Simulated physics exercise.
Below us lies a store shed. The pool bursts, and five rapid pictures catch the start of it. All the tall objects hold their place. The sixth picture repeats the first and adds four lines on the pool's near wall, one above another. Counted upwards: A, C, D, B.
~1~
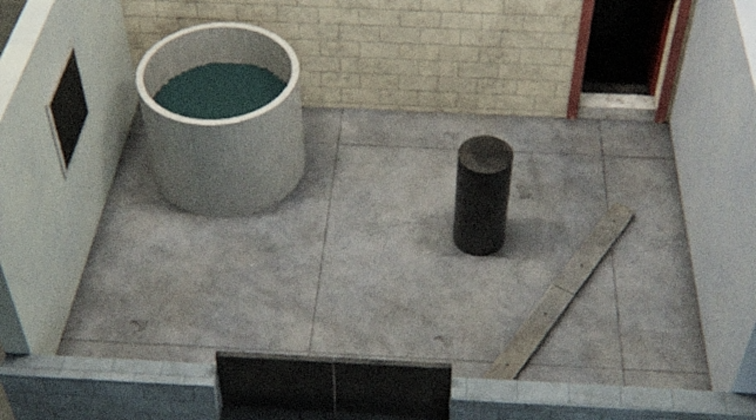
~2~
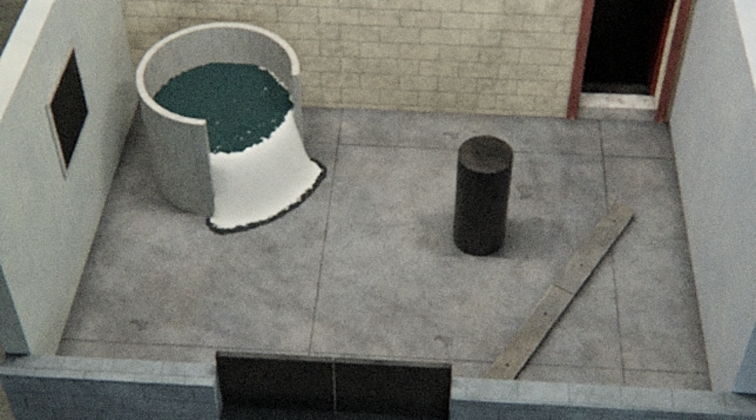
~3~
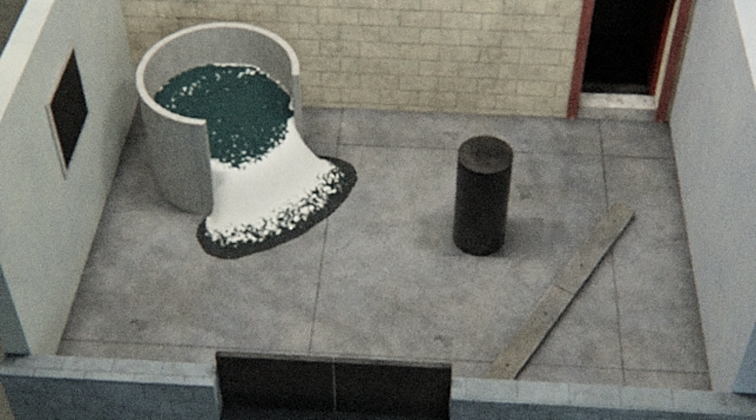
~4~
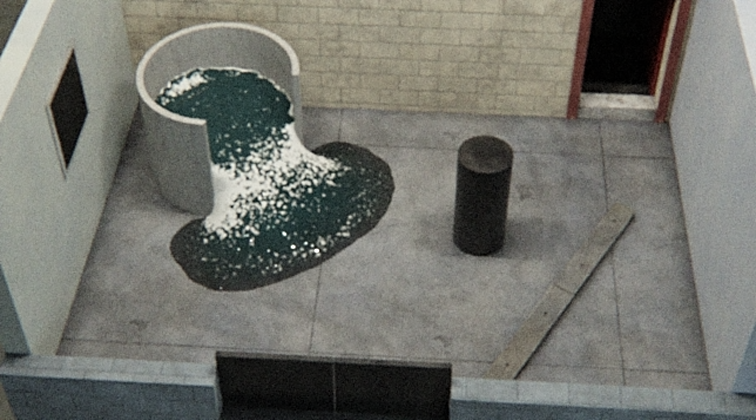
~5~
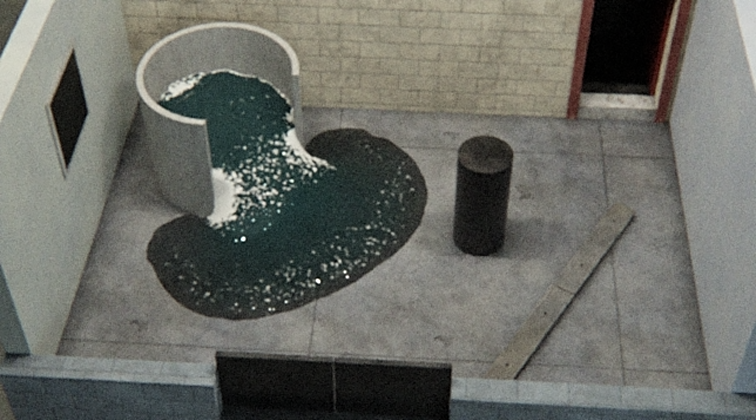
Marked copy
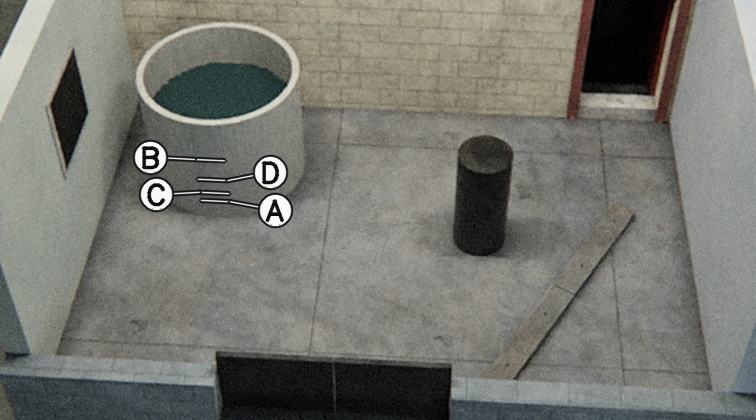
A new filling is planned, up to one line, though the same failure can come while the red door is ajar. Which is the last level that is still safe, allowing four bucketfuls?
Take B.
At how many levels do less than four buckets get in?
All of them.
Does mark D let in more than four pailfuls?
No, not at all.
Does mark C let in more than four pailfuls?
No, not at all.
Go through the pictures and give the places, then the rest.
Water in the pool at rest, its middle at (222, 106); foot of the red doorway at (615, 119); shut gate at (334, 367).
Water covers 2 % of the ground and shows as far out as (312, 163).
Water covers 4 % of the ground and shows as far out as (344, 168).
Water covers 10 % of the ground and shows as far out as (377, 162).
Water covers 18 % of the ground and shows as far out as (418, 187).
On the marked copy, A at (215, 201); B at (209, 160); C at (214, 192); D at (212, 179); from the bottom up A, C, D, B.
With A, nothing gets over.
With B, a splash gets over, under a bucket.
With C, nothing gets over.
With D, nothing gets over.
